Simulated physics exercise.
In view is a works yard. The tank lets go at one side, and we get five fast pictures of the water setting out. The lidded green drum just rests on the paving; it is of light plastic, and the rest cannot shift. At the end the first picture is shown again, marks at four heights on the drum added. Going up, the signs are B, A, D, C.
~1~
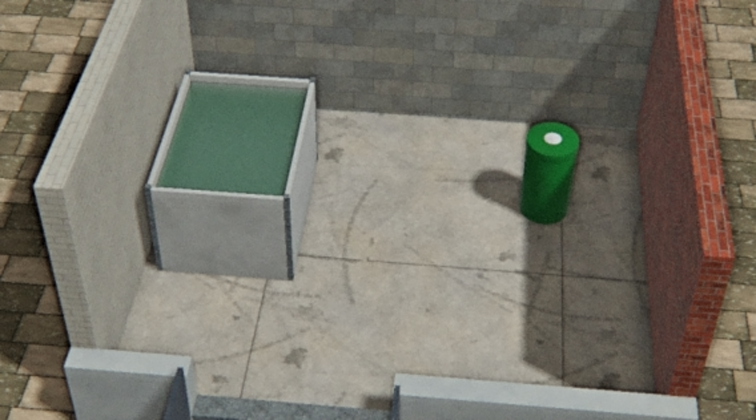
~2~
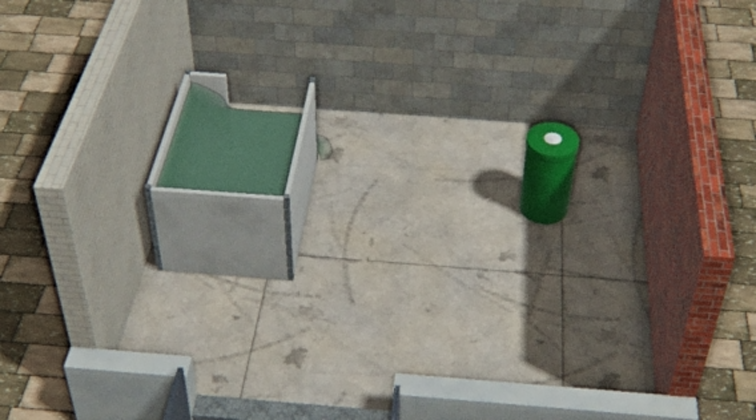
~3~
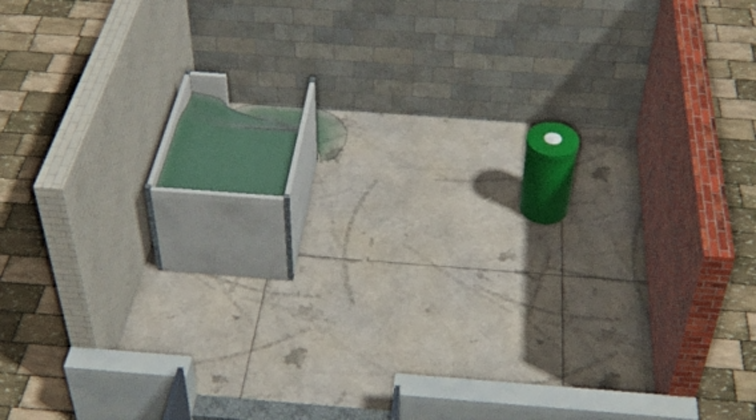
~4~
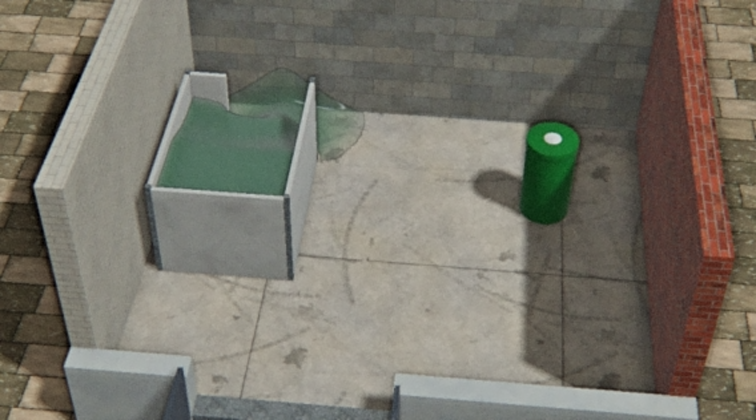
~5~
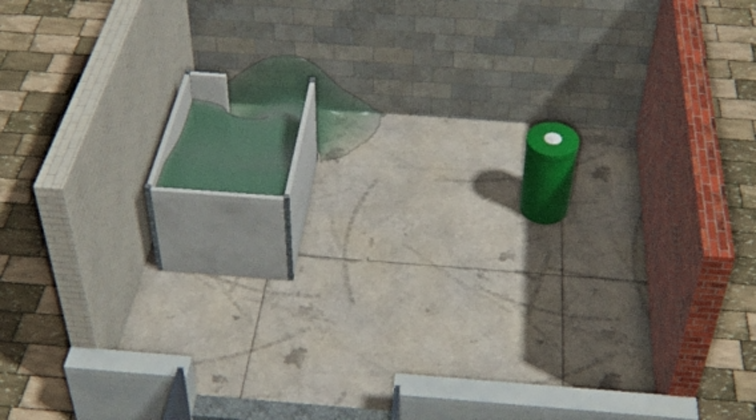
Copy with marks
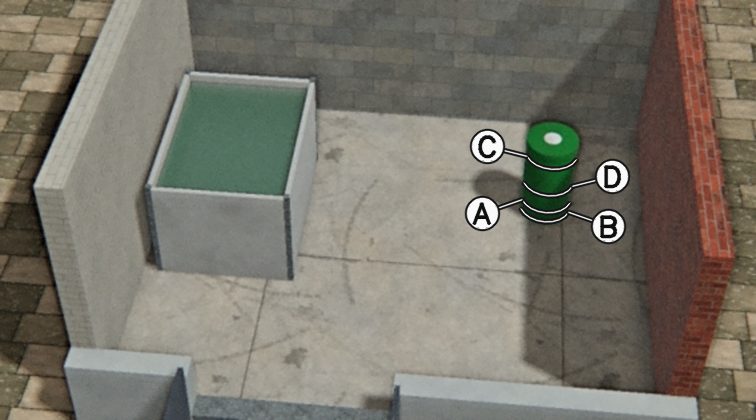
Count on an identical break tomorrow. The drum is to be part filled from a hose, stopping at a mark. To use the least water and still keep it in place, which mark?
I would pick line D.
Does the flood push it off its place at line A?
Yes, that goes wrong.
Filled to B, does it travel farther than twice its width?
Yes, clearly.
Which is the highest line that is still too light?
That is line A.
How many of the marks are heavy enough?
Two.
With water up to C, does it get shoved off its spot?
No, that is safe.
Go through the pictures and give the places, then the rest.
The first frame shows lid of the green drum at (553, 139); tank full, its middle at (235, 138); open gate at (293, 368).
In the second frame, water covers 2 % of the ground, mostly out of sight from here.
In the third frame, water covers 6 % of the ground, mostly out of sight from here.
In the fourth frame, water covers 7 % of the ground, mostly out of sight from here.
The fifth frame shows lid of the green drum at (553, 139); 8 % of the ground wet, in view closest to the drum at (362, 133).
On the marked copy, A at (545, 212); B at (544, 221); C at (551, 169); D at (548, 195); from the bottom up B, A, D, C.
With A, it is pushed about 4 times its own width away.
With B, it is pushed about 8 times its own width away.
With C, it does not move.
With D, it does not move.
